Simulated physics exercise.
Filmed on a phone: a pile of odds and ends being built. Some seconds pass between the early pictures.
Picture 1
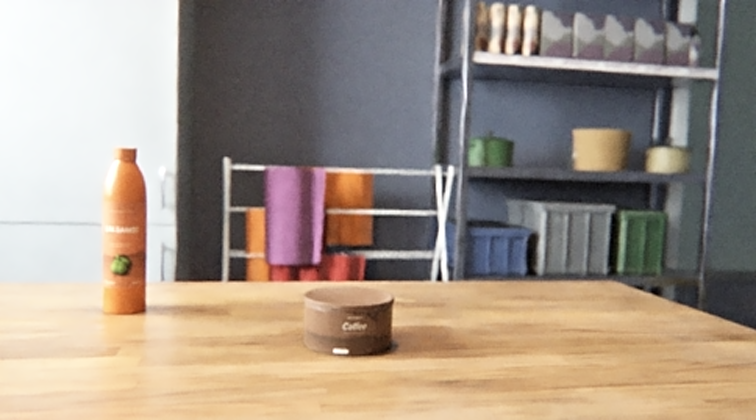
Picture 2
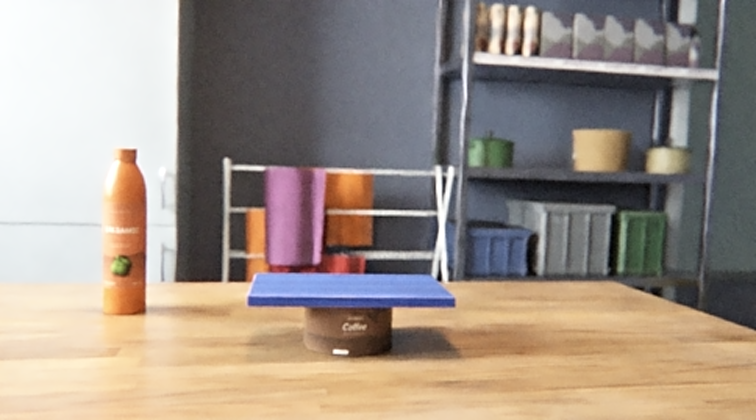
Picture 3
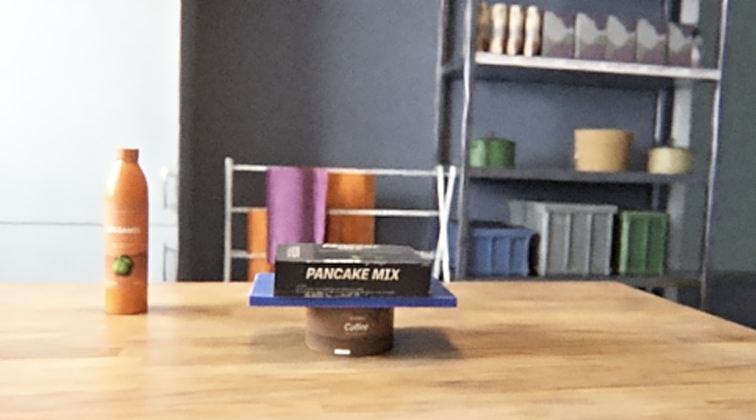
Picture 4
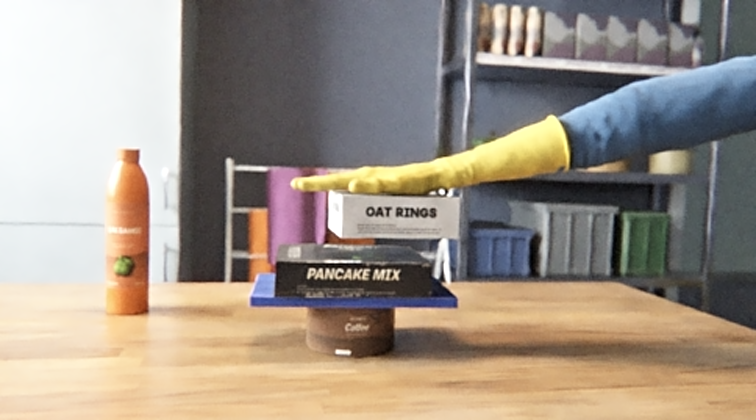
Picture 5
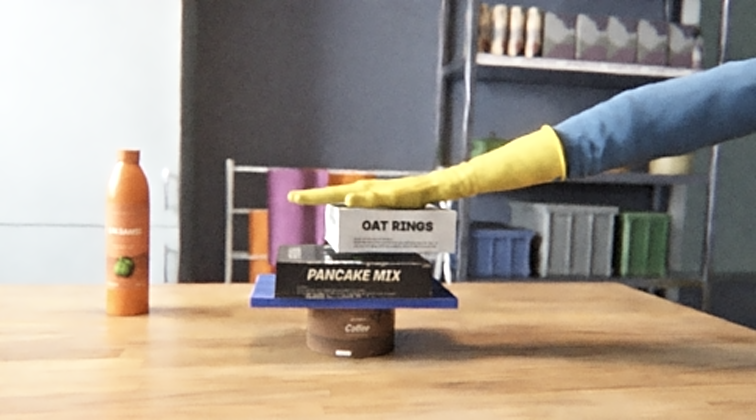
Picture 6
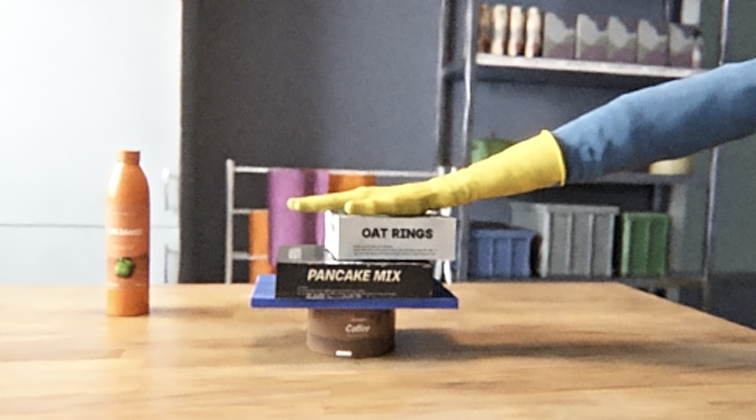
A yellow-gloved hand lowers a white packet onto the black packet above a brown tub.
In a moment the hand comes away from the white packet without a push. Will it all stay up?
It holds.
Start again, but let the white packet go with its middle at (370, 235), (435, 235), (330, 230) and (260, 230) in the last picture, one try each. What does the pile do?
First try: It keeps its balance; second try: It comes apart; third try: It stays up; fourth try: It gives way.
Then, 0.20 s past the last view, nothing moves.
Then, 0.60 s past the last view, white packet resting near (387, 234).
Finally, all 5 still in place. Final places as the last picture's camera would see them, white packet near (387, 234). The pile keeps its balance.
